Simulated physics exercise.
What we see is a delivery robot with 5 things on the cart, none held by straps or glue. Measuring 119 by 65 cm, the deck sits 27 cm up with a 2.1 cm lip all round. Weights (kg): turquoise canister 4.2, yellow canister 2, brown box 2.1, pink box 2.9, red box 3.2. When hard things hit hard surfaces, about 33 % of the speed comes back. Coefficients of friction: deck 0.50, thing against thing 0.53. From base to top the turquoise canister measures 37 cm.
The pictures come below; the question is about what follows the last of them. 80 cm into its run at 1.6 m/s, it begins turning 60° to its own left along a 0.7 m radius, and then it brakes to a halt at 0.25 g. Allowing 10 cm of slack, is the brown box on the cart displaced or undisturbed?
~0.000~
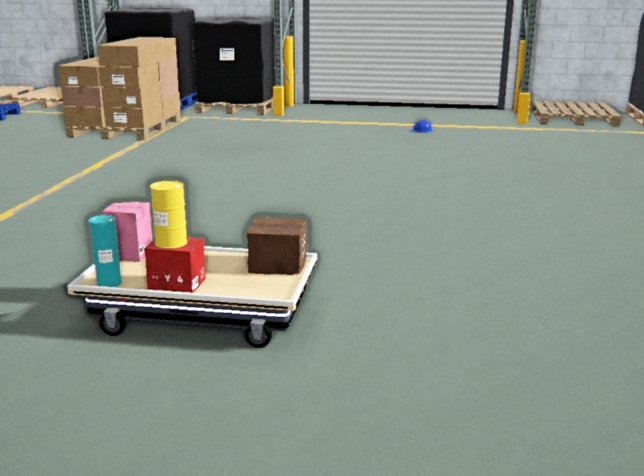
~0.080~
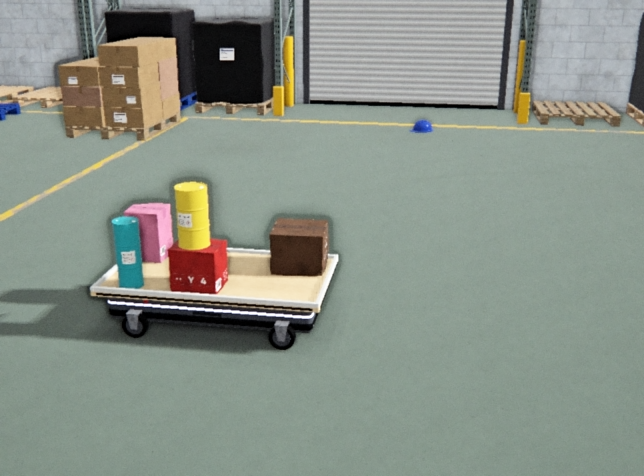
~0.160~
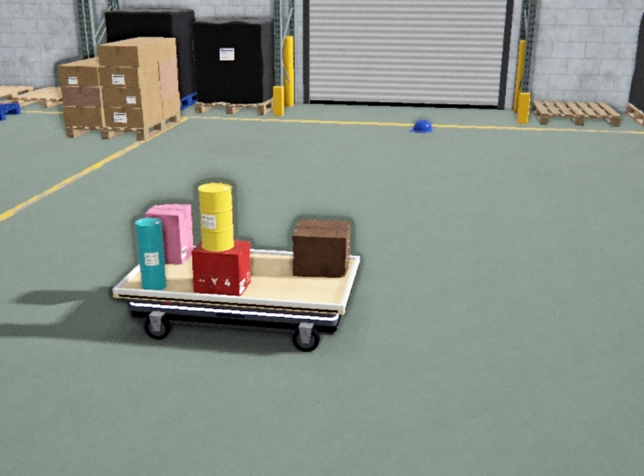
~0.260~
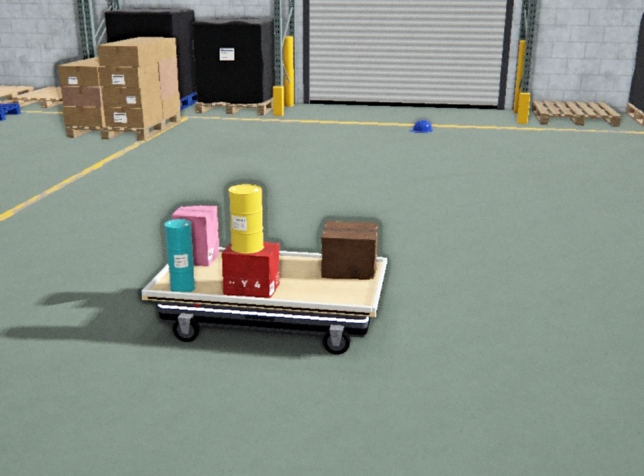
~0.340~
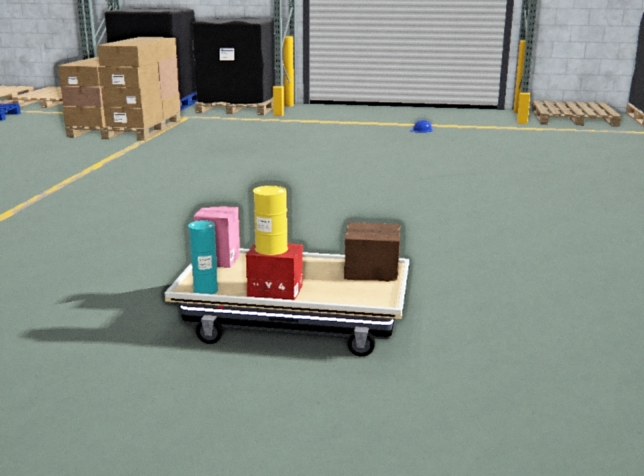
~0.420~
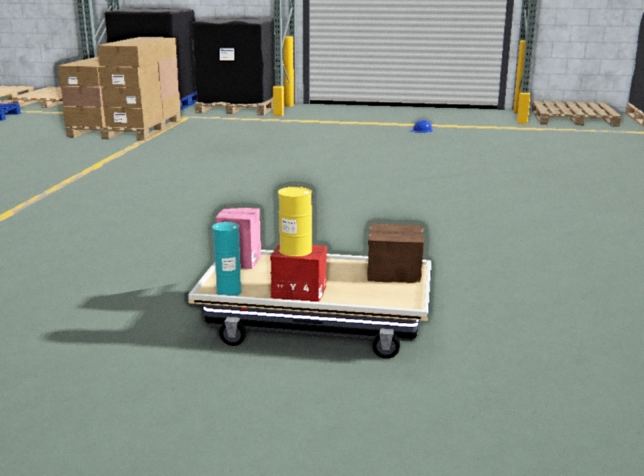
The brown box is displaced.
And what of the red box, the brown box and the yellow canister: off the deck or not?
When everything stops, the red box is still in bounds, the brown box is still in bounds, and the yellow canister is out of bounds.
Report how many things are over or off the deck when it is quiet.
That comes to 2.
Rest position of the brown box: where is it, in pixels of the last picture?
You'll find it at about (526, 186).
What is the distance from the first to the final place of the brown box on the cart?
Around 20 centimetres.
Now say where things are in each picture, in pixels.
In the first picture, 0 cm covered; brown box (278, 246); turquoise canister (106, 252).
In the second picture, 13 cm covered; pink box (149, 233); red box (199, 266).
In the third picture, 26 cm covered; turquoise canister (151, 255); yellow canister (216, 217).
In the fourth picture, 42 cm covered; pink box (196, 235); red box (251, 269).
In the fifth picture, 54 cm covered; turquoise canister (204, 258); yellow canister (271, 220).
In the sixth picture, 67 cm covered; brown box (396, 253); pink box (239, 238).
Around 0.82 s, 131 cm covered, turned 30°; brown box shifted 27 cm near (498, 243); yellow canister at 11° to upright; red box at 7° to upright.
Around 1.12 s, 179 cm covered, turned 60°; turquoise canister and yellow canister now off the deck; brown box at 6° to upright near (505, 206); red box at 27° to upright.
Around 1.62 s, 232 cm covered, turned 60°; brown box at 4° to upright near (523, 187).
Finally (2.2 s), off the deck, turquoise canister and yellow canister; not toppled but over 10 cm from the start, brown box; the other 2 still in place (within 10 cm). Final places as that camera would see them, brown box near (526, 186).
